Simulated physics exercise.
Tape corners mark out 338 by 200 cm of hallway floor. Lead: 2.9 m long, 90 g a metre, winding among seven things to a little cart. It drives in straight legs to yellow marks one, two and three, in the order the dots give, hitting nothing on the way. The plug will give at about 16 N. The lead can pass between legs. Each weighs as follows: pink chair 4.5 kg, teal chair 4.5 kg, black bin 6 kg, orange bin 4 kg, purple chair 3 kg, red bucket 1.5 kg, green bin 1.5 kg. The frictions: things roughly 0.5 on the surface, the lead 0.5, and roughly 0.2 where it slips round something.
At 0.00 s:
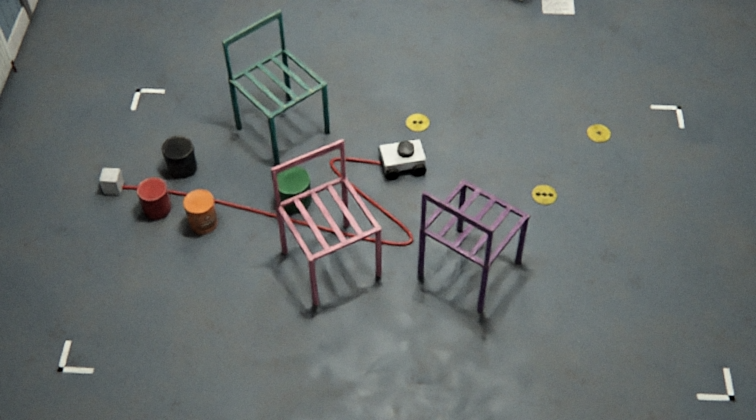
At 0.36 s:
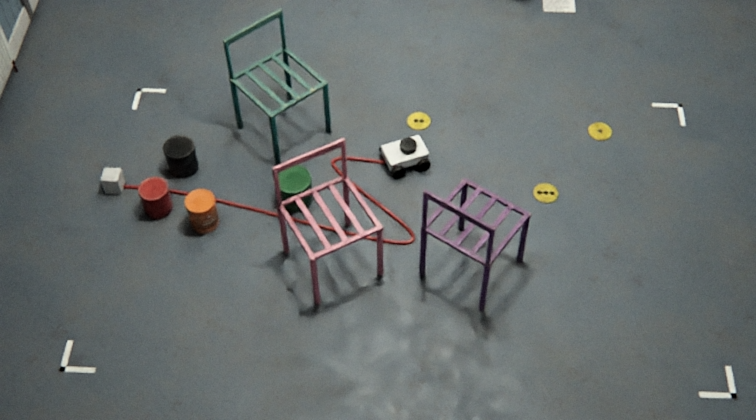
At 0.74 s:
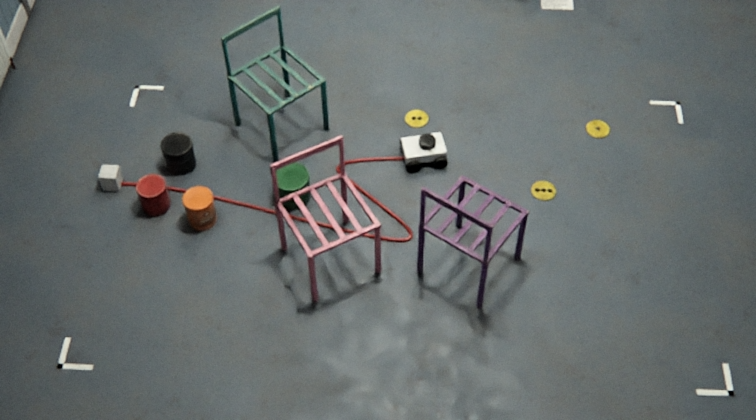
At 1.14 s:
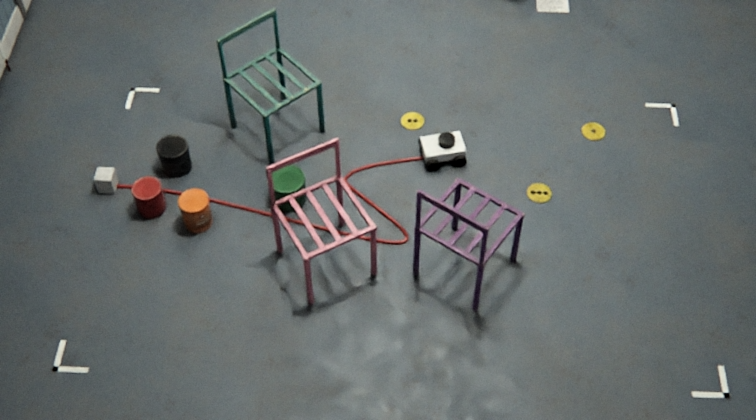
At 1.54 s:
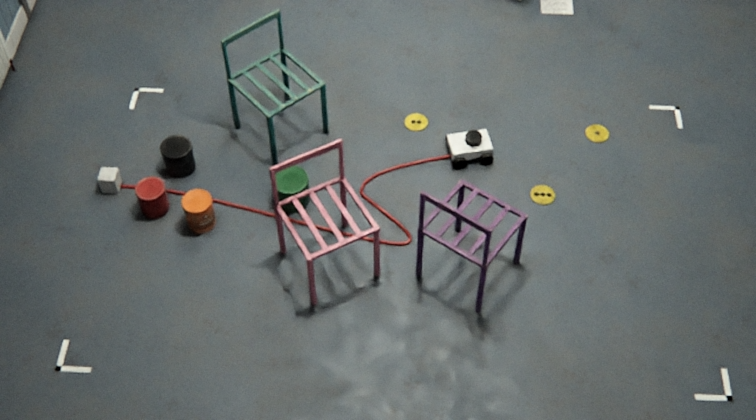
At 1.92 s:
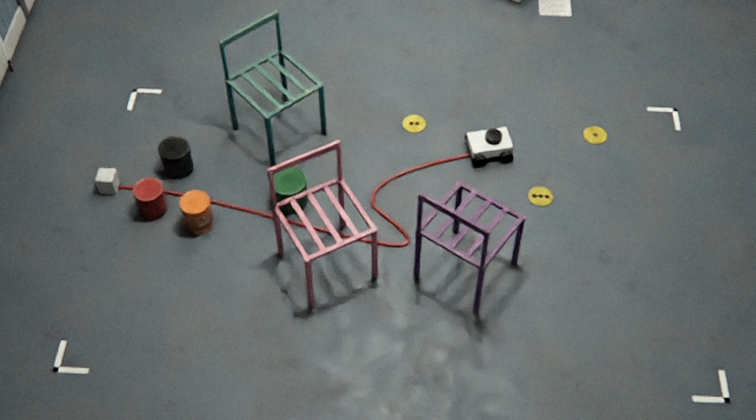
On a grey floor marked with white corners and yellow discs, a red lead winds from a small white block past round bins and chairs to a little white cart. The cart rolls steadily to the right, above the purple chair, drawing the lead's looped end out into a looser curve while the furniture stays still.
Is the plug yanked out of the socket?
The plug will get dragged out.
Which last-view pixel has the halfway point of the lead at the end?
Around (490, 202).
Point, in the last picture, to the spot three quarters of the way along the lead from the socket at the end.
Around (532, 141).
After 3.9 s, cart at (581, 139), plug out; nothing else has moved.
After 5.9 s, cart at (481, 127), plug out; nothing else has moved.
After 7.9 s, cart at (454, 145), plug out; nothing else has moved.
After 9.9 s, cart at (540, 195), plug out; nothing else has moved.
After 10.3 s, cart at (540, 195), plug out; nothing else has moved.
